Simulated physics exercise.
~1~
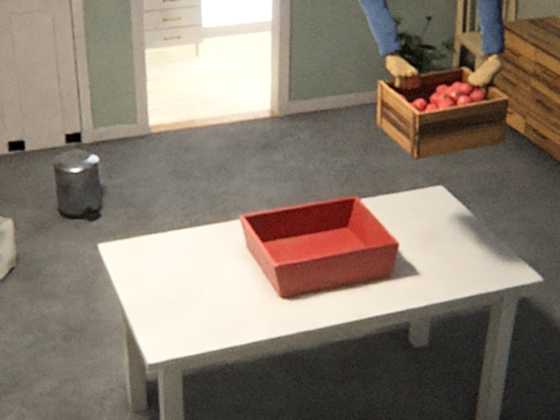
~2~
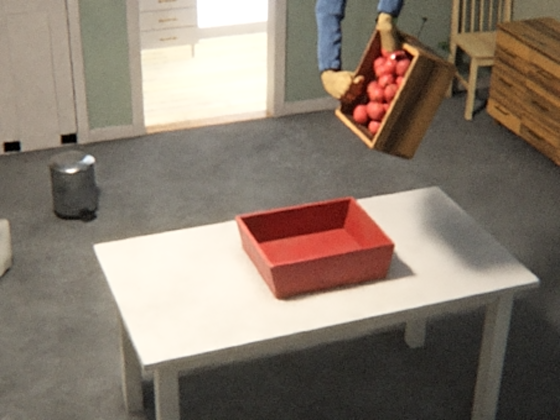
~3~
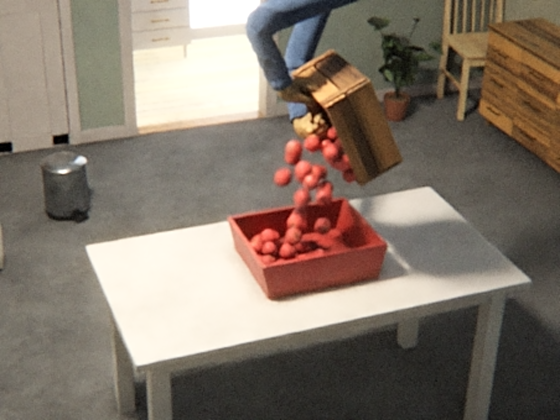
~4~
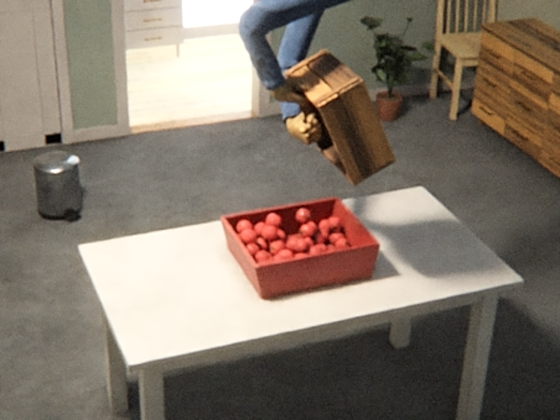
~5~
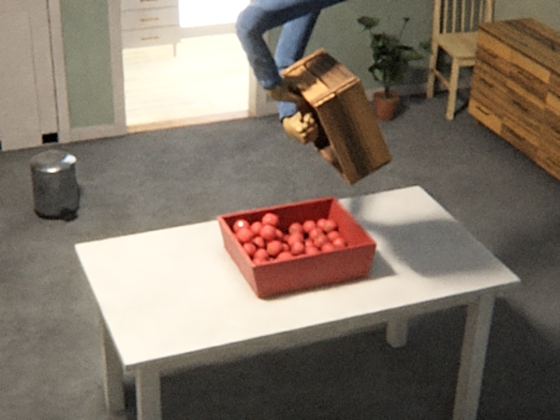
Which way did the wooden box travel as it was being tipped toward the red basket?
The wooden box moved to the left as it was tipped.
